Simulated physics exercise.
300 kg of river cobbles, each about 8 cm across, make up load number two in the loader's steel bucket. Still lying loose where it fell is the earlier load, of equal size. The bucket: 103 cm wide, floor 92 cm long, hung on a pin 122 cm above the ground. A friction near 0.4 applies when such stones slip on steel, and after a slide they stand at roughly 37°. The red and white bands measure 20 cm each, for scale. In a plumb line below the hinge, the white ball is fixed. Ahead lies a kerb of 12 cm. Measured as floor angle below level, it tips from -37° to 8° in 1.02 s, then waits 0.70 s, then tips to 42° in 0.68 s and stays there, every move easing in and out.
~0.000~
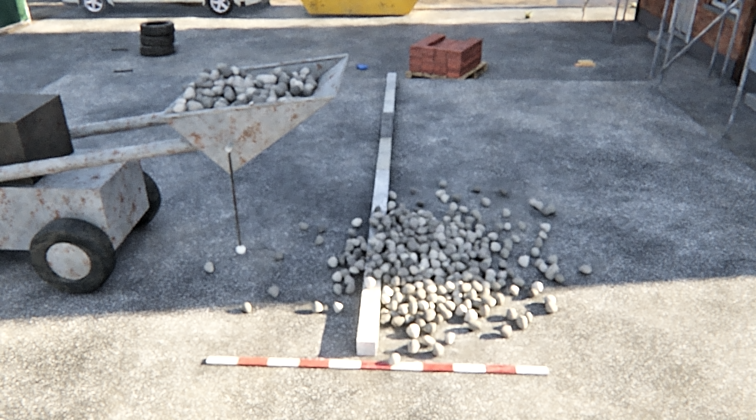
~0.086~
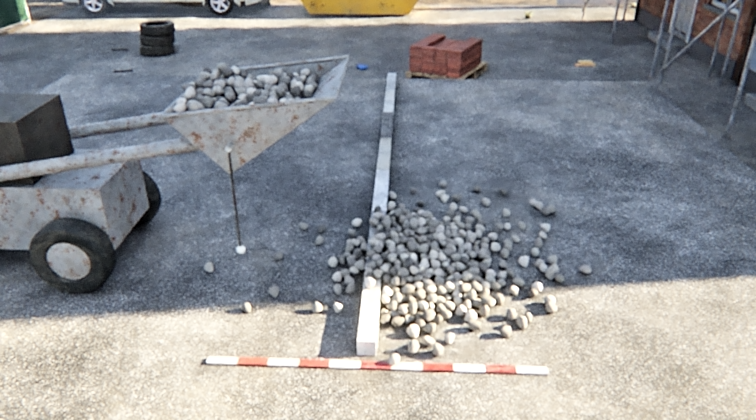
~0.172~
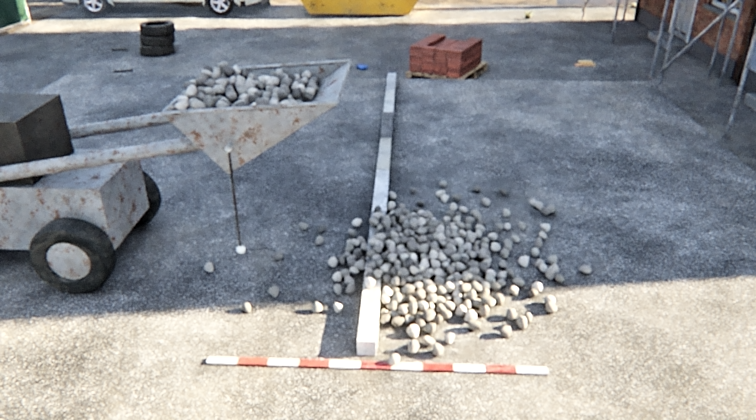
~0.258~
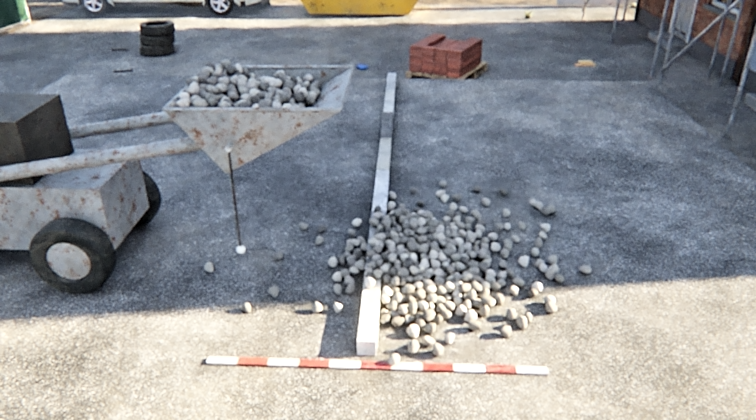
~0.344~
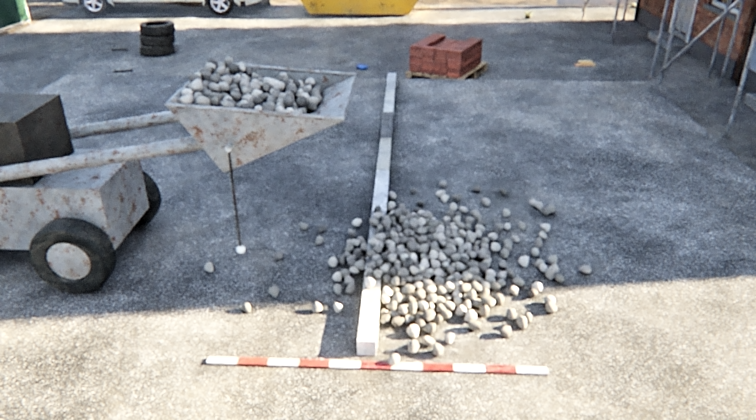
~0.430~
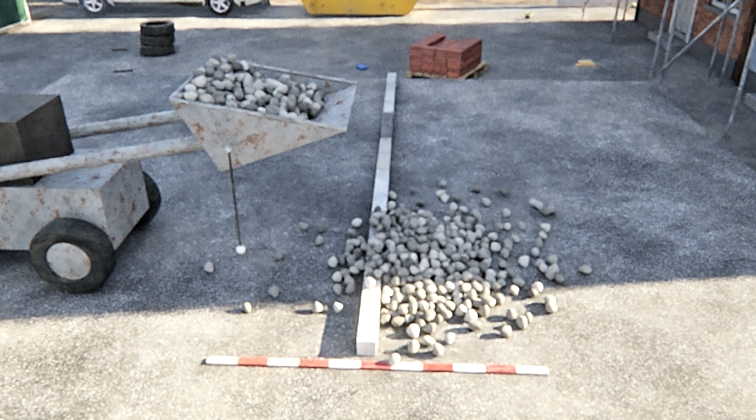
Outdoor yard with a loader's steel bucket of grey stones gradually tilting down to the right, loose stones lying still around a kerb.
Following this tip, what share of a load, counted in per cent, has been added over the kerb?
26 per cent, roughly.
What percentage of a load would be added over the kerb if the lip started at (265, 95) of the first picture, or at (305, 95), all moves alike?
The first position would add some 0 per cent, the second some 10.
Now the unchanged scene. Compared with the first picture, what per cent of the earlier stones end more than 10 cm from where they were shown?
The answer is about 5 per cent.
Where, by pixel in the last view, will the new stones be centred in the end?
Centre at roughly (355, 250).
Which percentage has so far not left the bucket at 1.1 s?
Around 100 in a hundred.
After 0.8 s the floor is at 1°; in per cent of one load, 100 in the bucket, 10 on this side of the kerb, 90 over the kerb; the foremost stones are at (551, 231).
After 1.1 s the floor is at 8°; in per cent of one load, 100 in the bucket, 11 on this side of the kerb, 90 over the kerb; the foremost stones are at (551, 231).
After 2.8 s the floor is at 42°; in per cent of one load, 4 in the bucket, 90 on this side of the kerb, 107 over the kerb; the foremost stones are at (551, 231).
After 5.3 s the floor is at 42°; in per cent of one load, 0 in the bucket, 84 on this side of the kerb, 116 over the kerb; the foremost stones are at (551, 231). Net gain over the kerb, 26.
